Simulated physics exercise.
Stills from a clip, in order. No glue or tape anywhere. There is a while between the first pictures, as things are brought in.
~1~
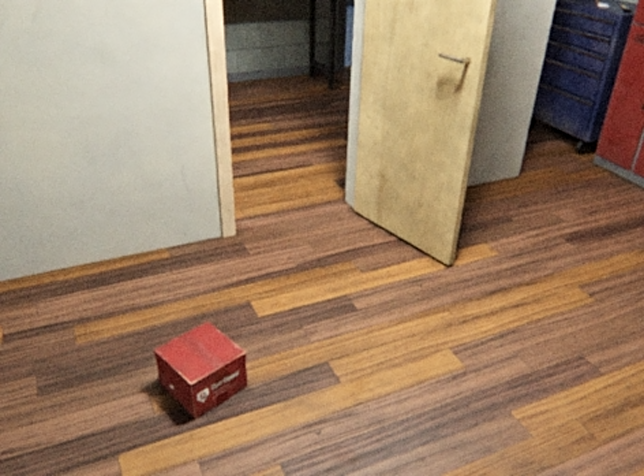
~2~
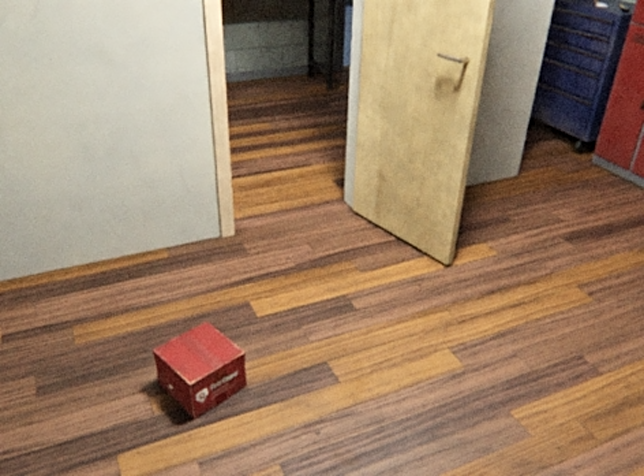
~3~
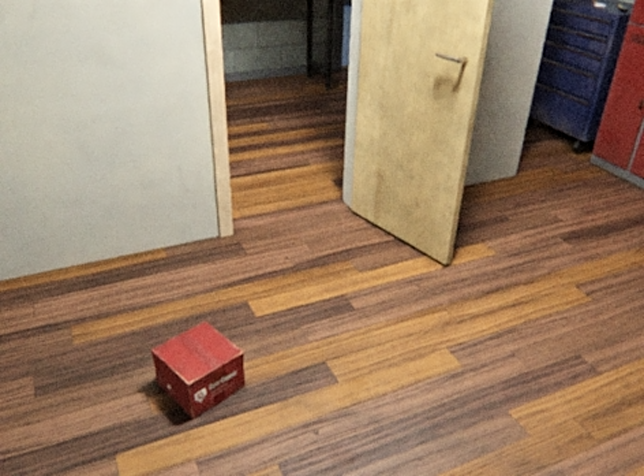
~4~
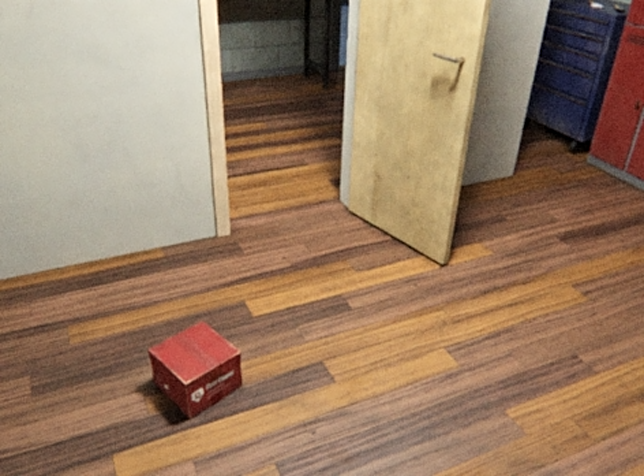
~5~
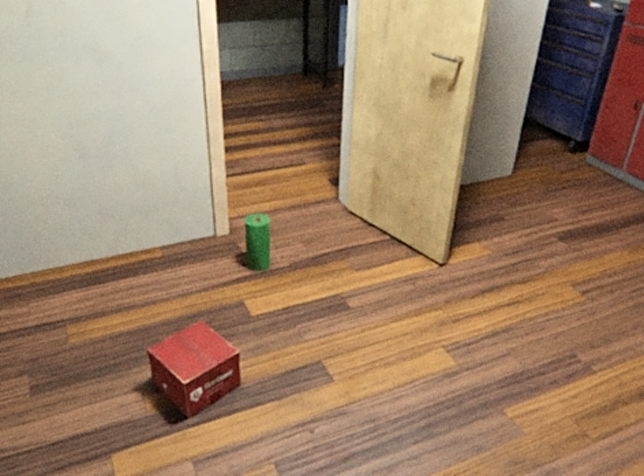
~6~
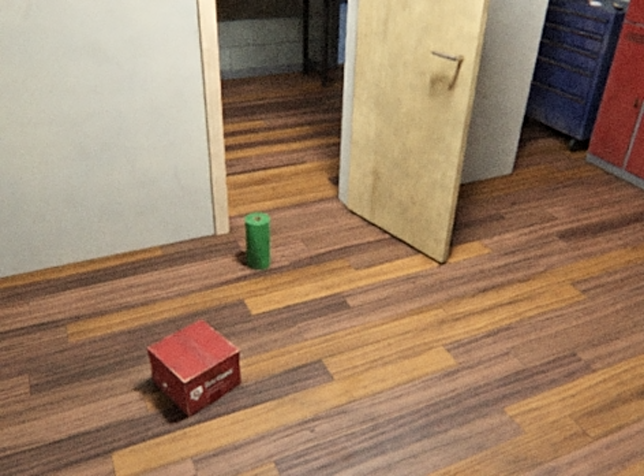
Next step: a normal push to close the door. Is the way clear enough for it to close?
My prediction is that the door will travel its full swing.
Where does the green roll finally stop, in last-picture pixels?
Roughly (246, 239).
Then, 0.70 s on from there, door at 86°.
Then, 1.40 s on from there, door at 57°.
Then, 2.10 s on from there, door at 28°; green roll shifted a little near (252, 240).
Then, 2.50 s on from there, door at 12°; green roll shifted a little near (246, 239).
In the end, door at 0°; both unmoved. At the end, from the last picture's camera, green roll near (246, 239).
